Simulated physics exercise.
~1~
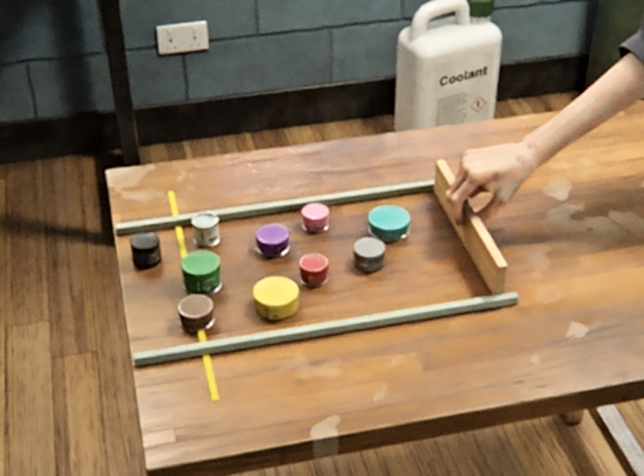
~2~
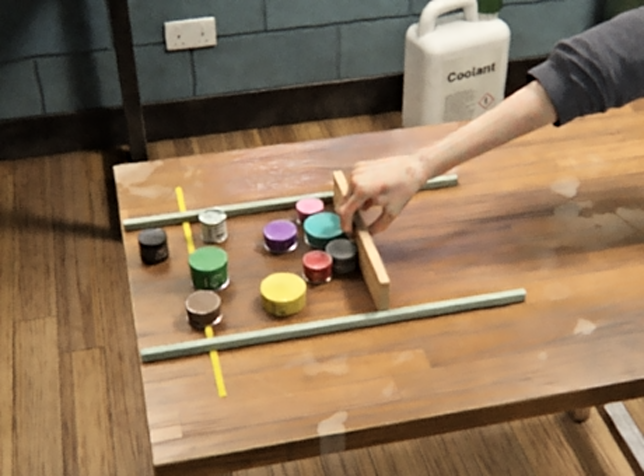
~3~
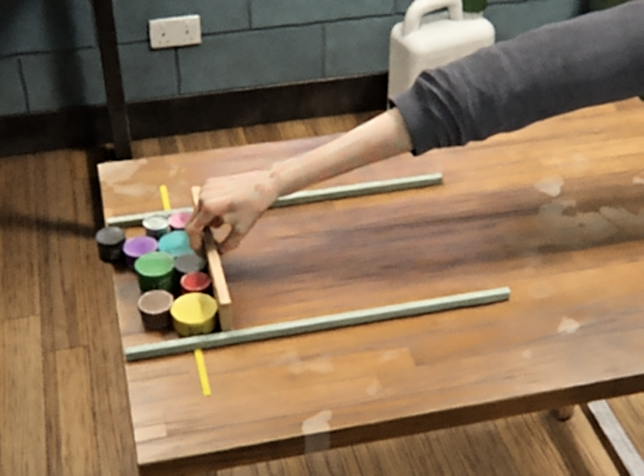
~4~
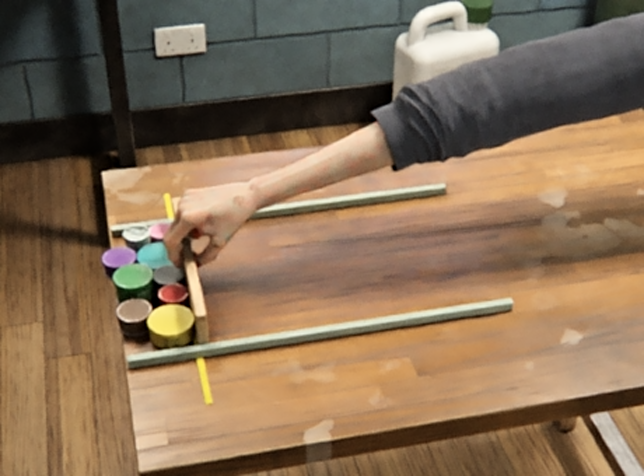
On a wooden table, a hand pushing a board left between two rails, crowding colourful pots together until the black one disappears.
